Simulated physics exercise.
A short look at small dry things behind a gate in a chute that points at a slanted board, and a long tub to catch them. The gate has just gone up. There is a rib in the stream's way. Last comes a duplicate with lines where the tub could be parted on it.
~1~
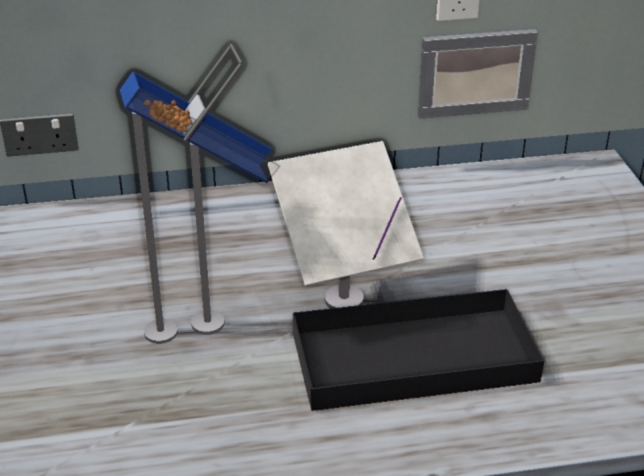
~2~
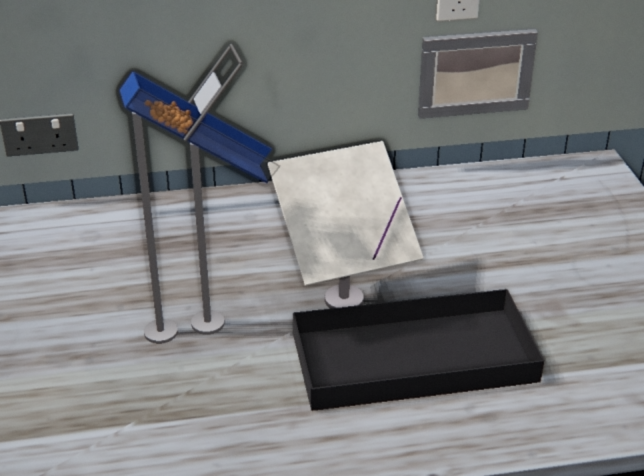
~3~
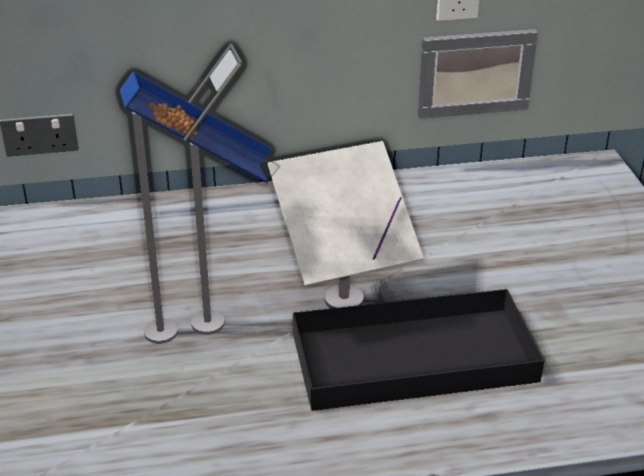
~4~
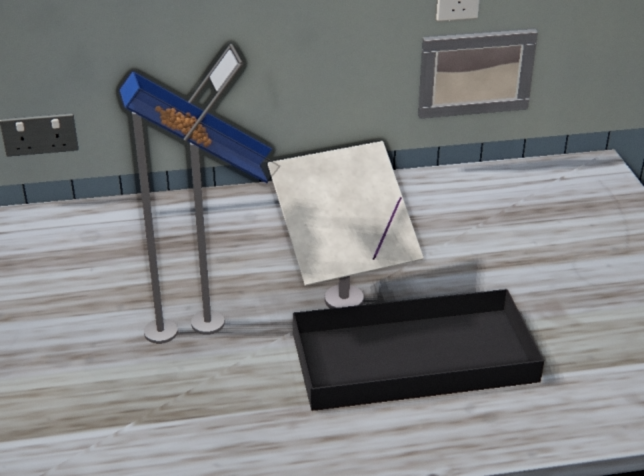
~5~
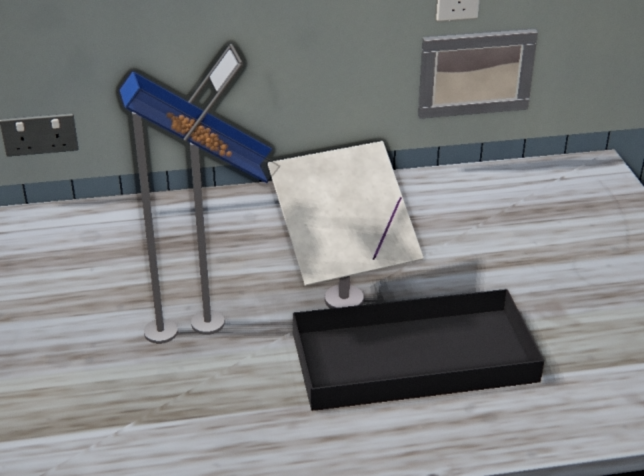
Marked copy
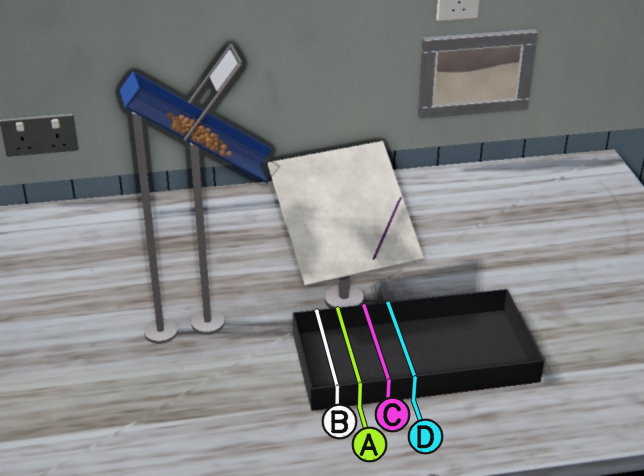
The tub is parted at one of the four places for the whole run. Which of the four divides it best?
C beats the others.
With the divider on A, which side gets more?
The right side.
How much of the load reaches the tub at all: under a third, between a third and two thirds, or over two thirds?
About that: Over two thirds.
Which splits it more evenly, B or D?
The answer is D.
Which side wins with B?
More lands on the right.
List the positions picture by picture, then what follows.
The first picture shows load behind the gate at (173, 117), roasted chickpeas; lip of the chute at (263, 174), sloping fairly steeply.
The second picture shows middle of the board at (346, 210), tilted fairly steeply; middle of its low edge at (366, 271); of its high edge at (326, 152).
The third picture shows front corners of the tub at (312, 389) and (544, 361), empty; front of the load at (192, 124).
The fourth picture shows middle of the load at (188, 126); its front at (206, 135), about a quarter of the way to the lip; rib from (401, 197) to (376, 256).
The fifth picture shows middle of the load at (202, 133); its front at (229, 154), about half of the way to the lip.
On the marked copy, line A crosses the front rim at (360, 383); line B crosses the front rim at (337, 386); line C crosses the front rim at (388, 379); line D crosses the front rim at (414, 376).
With A, of what is caught, a stray few on the left of the divider, nearly all on the right.
With B, of what is caught, none on the left of the divider, all on the right.
With C, of what is caught, about a third on the left of the divider, about two thirds on the right.
With D, of what is caught, most on the left of the divider, a small part on the right.
